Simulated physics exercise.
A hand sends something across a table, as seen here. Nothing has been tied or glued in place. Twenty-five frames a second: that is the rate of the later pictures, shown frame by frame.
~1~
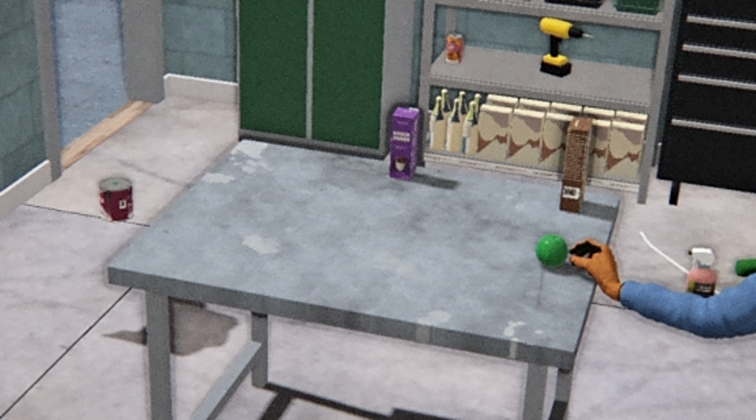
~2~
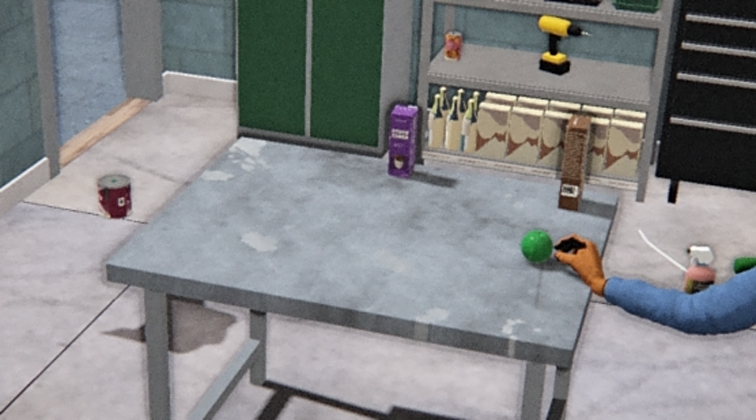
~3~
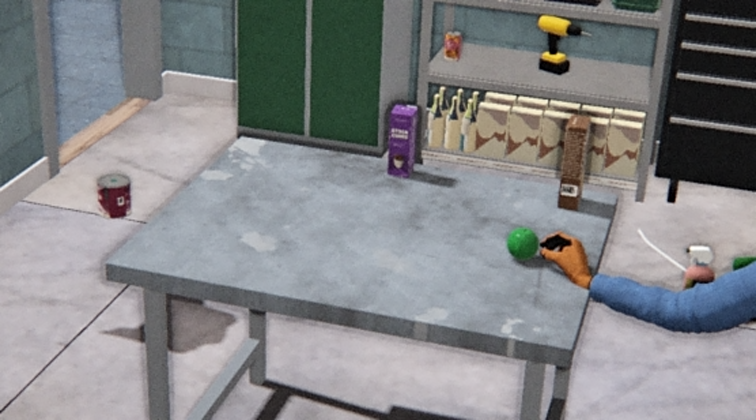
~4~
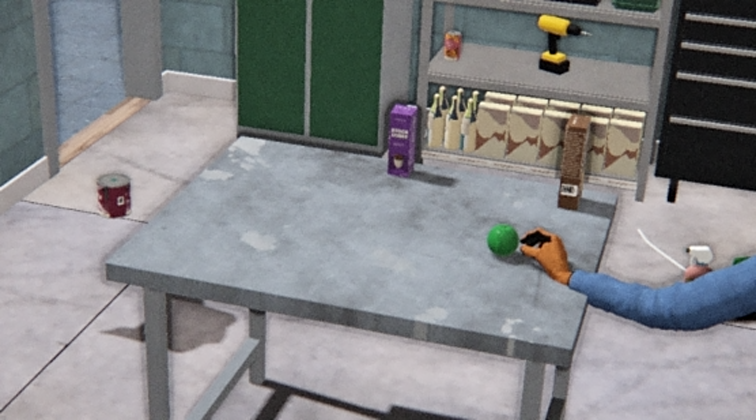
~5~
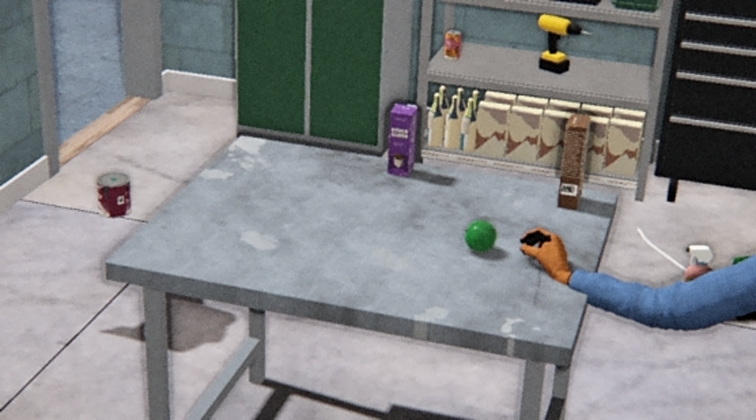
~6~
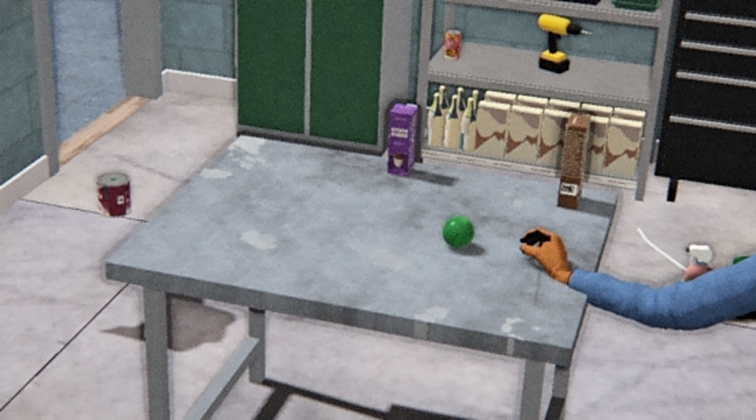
In a garage, a hand pushes a green ball left across a table and releases it rolling.
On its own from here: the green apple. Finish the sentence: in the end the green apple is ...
Off the table.
Then, 0.20 s after the last picture, green apple rolled well along near (353, 215).
Then, 0.50 s after the last picture, green apple rolled well along near (209, 191).
Then, 0.70 s after the last picture, green apple now off the table.
Then, 1.00 s after the last picture, things are still on the move.
By the end, off the table, green apple.
